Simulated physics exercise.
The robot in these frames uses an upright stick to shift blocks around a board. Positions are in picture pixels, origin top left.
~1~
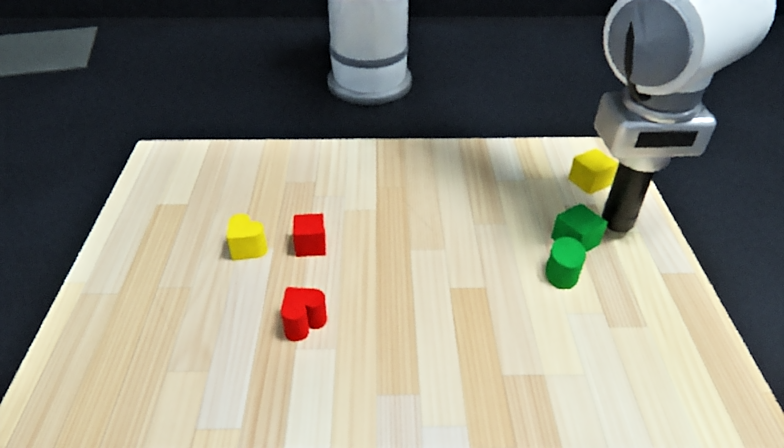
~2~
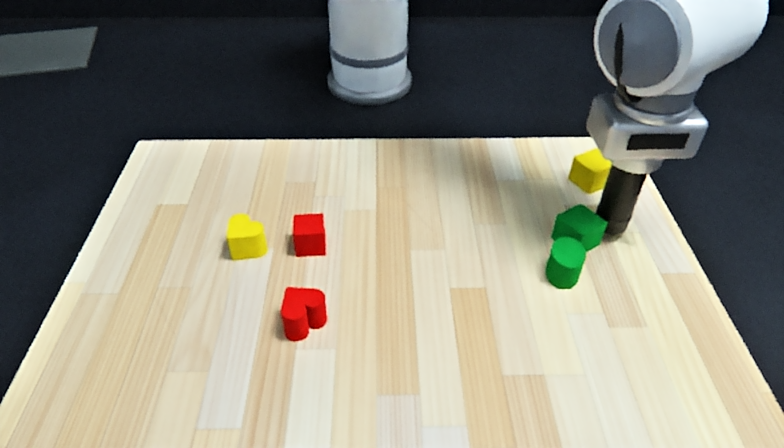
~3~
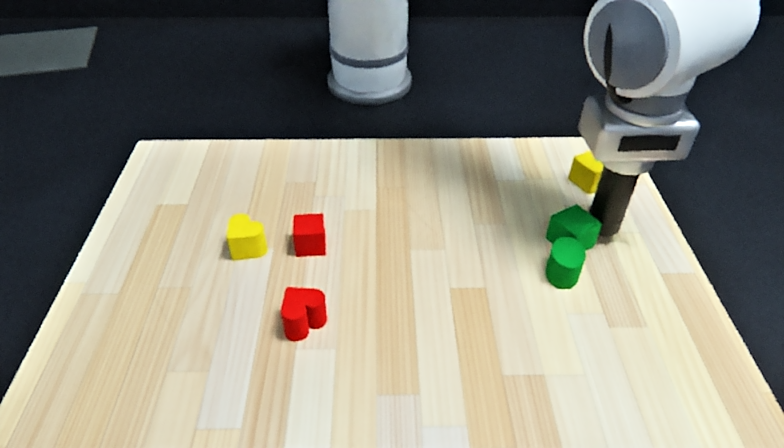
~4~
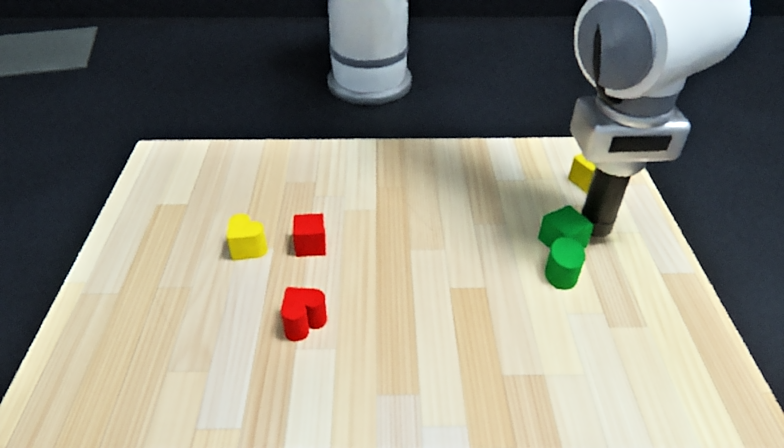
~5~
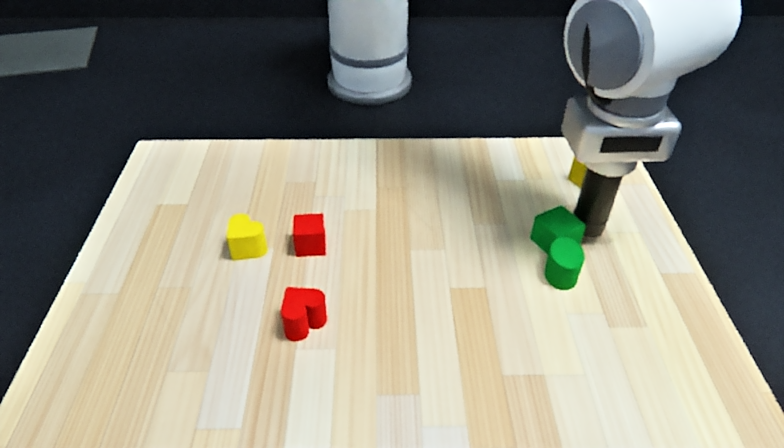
A white robot arm with a dark upright stick slides leftward in small steps at the right of a pale wooden board, nudging a green block slightly left. A green cylinder sits just below that block and a yellow one behind; a yellow heart, red cube and red heart rest still at left. The fixed view looks down from the front against a black background.
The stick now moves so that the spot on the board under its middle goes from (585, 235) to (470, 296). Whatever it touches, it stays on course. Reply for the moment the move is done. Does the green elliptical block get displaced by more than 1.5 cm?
Yes, I think so.
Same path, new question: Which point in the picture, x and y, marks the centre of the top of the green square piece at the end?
Close to (491, 230).
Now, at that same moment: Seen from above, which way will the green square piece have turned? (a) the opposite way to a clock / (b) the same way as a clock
The answer is b.
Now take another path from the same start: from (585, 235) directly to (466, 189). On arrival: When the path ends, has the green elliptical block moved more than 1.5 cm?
It seems not.
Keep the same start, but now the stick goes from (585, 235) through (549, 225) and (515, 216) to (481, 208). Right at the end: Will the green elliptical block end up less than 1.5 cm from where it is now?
Yes - that is the case.
The first path, step by step. One third of the way, stick at (552, 247); green square piece at (519, 229), turned 50° clockwise; green elliptical block at (564, 260), turned 25° anticlockwise.
Two thirds of the way, stick at (513, 267); green square piece at (492, 231), turned 85° clockwise; green elliptical block at (559, 269), turned 75° anticlockwise.
At the end, stick at (471, 288); green square piece at (491, 230), turned 85° clockwise; green elliptical block at (559, 269), turned 75° anticlockwise; yellow square piece still.
